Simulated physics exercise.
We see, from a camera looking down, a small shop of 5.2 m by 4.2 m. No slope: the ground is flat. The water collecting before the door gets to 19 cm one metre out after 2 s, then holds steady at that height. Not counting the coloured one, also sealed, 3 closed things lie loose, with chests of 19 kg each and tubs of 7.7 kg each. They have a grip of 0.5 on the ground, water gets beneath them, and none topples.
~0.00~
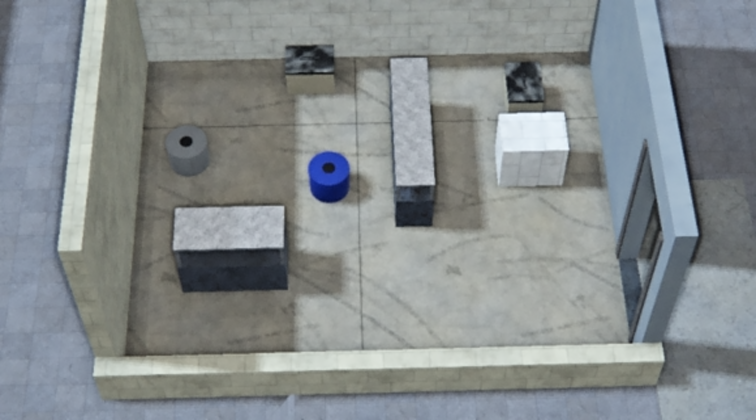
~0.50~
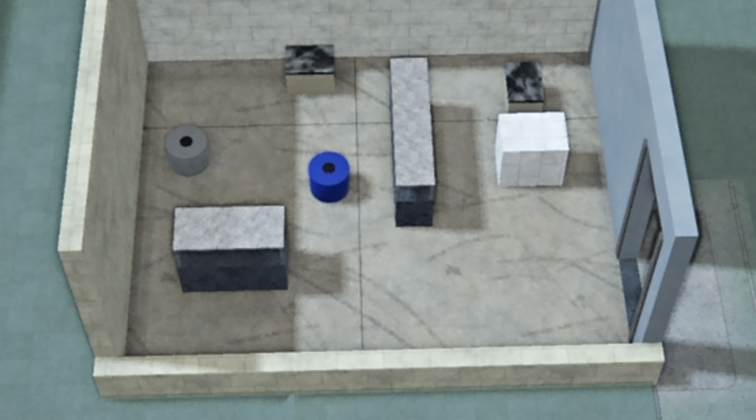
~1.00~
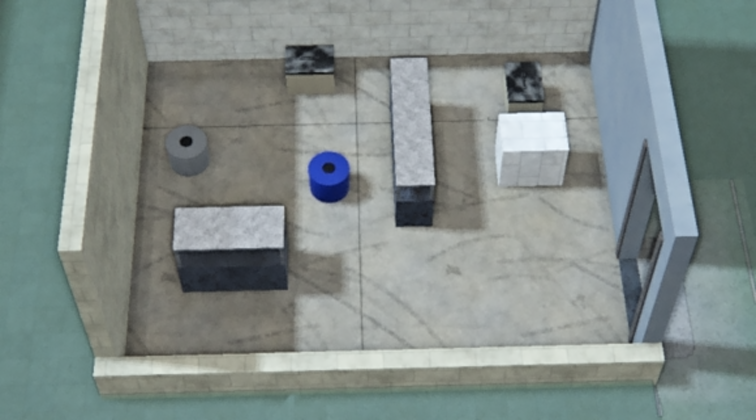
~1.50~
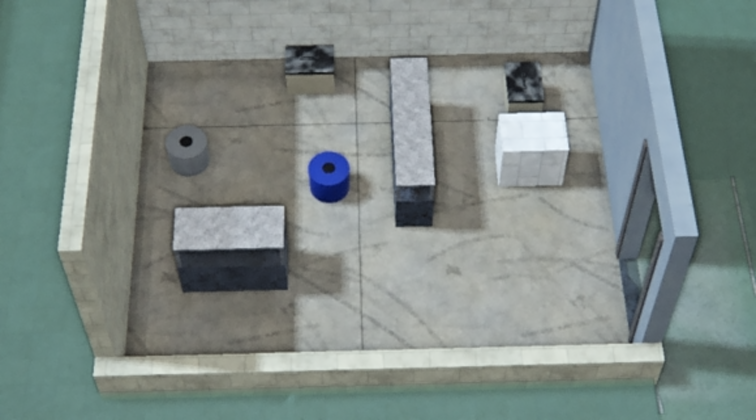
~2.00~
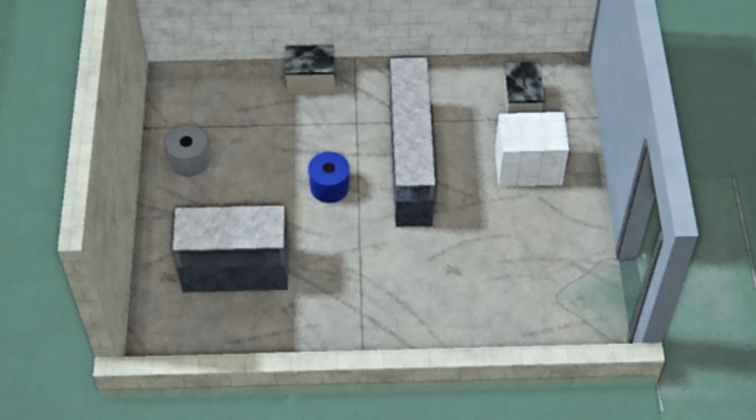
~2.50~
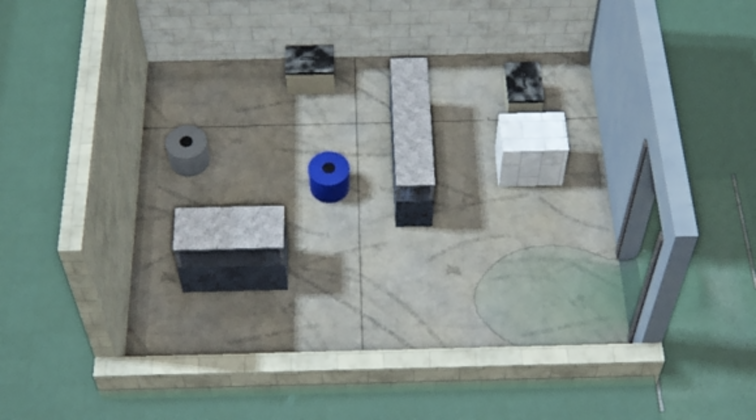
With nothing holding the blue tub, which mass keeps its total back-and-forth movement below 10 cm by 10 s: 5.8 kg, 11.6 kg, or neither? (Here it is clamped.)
I'd say it gets by with the lighter one.
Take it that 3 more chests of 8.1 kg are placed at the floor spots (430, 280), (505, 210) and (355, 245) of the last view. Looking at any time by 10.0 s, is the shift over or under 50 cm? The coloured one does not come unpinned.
In turn: Beyond it, beyond it, beyond it.
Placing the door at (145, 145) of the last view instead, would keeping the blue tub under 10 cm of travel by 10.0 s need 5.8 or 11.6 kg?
Result: Nothing offered works.
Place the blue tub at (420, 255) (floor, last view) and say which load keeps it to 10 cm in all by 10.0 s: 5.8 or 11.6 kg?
Well, no option works.
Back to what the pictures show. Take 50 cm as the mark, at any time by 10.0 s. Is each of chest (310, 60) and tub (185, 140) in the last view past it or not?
Object 1: Not surpassed, object 2: Surpassed.
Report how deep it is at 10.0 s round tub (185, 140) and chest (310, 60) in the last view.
Close to 6 and 5 centimetres.
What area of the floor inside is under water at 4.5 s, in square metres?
At that time the wet patch spans about 9.5 m2.
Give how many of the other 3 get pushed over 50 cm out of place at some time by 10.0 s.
Result: 1.
After 3.5 s the blue tub would be 0 cm from its start with 5.8 kg and 0 cm from its start with 11.6 kg; 0 cm of water round it then.
After 4.5 s the blue tub would be 0 cm from its start with 5.8 kg and 0 cm from its start with 11.6 kg; 1 cm of water round it then.
After 7.0 s the blue tub would be 0 cm from its start with 5.8 kg and 0 cm from its start with 11.6 kg; 2 cm of water round it then.
After 10.0 s the blue tub would be 0 cm from its start with 5.8 kg and 0 cm from its start with 11.6 kg; 2 cm of water round it then.
